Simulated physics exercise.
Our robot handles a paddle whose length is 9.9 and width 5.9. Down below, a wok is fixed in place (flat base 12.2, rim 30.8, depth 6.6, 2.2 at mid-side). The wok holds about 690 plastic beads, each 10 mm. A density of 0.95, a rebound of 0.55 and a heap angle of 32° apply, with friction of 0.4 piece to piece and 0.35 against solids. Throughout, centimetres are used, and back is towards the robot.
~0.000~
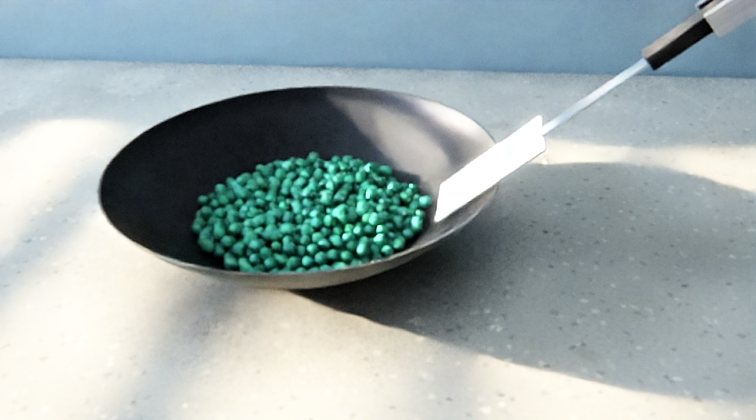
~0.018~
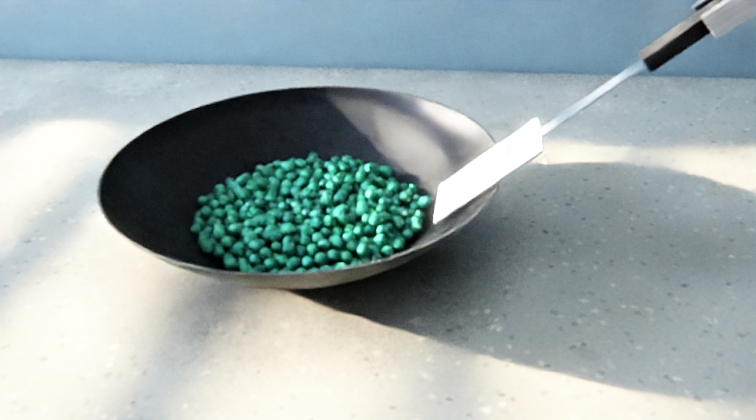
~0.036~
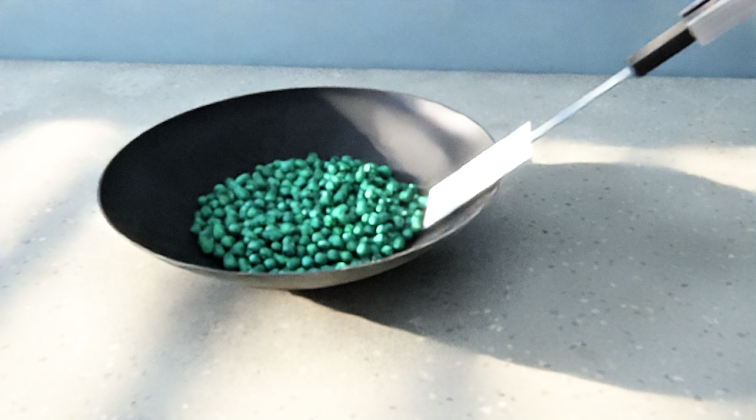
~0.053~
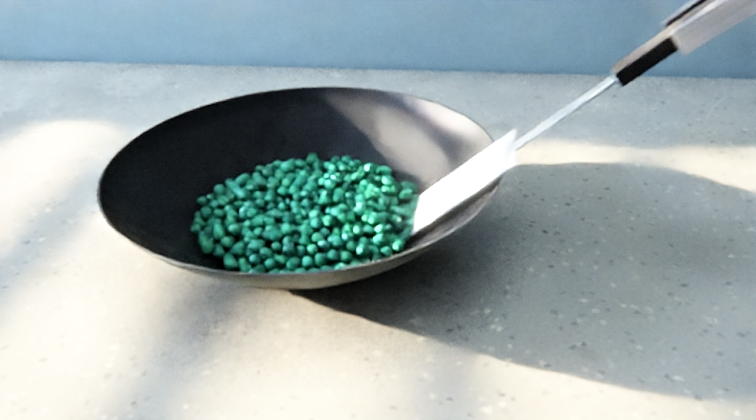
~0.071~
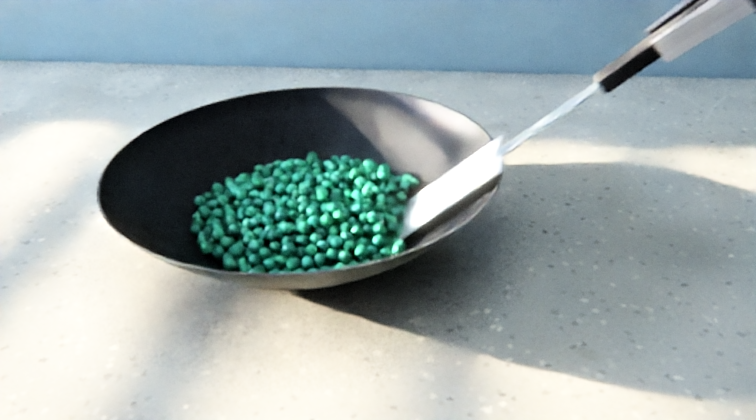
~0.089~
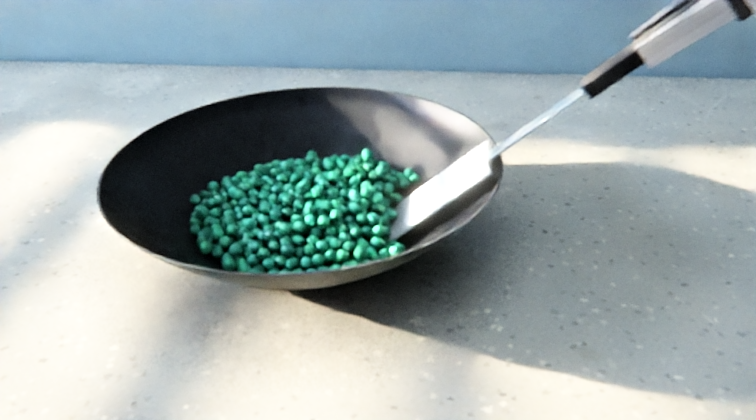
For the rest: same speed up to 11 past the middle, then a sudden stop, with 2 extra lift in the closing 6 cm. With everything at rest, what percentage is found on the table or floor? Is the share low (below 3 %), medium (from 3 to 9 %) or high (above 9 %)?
The share is medium, from 3 to 9 %.
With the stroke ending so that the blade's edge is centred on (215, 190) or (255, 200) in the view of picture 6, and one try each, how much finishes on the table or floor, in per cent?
First try about 0 percent, second about 0 percent.
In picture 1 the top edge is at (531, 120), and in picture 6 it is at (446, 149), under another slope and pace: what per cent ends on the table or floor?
Roughly 20 %.
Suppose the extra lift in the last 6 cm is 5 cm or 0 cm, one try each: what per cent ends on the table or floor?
It works out to some 10 per cent for the first setting and some 5 per cent for the second.
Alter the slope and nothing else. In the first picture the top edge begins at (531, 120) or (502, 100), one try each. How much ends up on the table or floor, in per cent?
About 10% and 10%.
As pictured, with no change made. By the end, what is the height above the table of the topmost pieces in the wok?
It reaches around 6.5 cm.
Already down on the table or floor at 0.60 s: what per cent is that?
Some 4 per cent of the load.
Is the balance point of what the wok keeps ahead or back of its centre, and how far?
It sits some 3.5 centimetres ahead of centre.
By 0.21 s, sloping 41°, highest piece 4 above the table; 687 in the wok.
By 0.33 s, sloping 41°, highest piece 5 above the table; 687 in the wok.
By 0.60 s, sloping 41°, highest piece 8 above the table; 649 in the wok, 30 on the table or floor, 8 on the blade or in flight.
By 1.65 s, sloping 41°, highest piece 6 above the table; 648 in the wok, 39 on the table or floor.
Final count, 648 in the wok, 39 on the table or floor. That is 6 % on the table or floor.
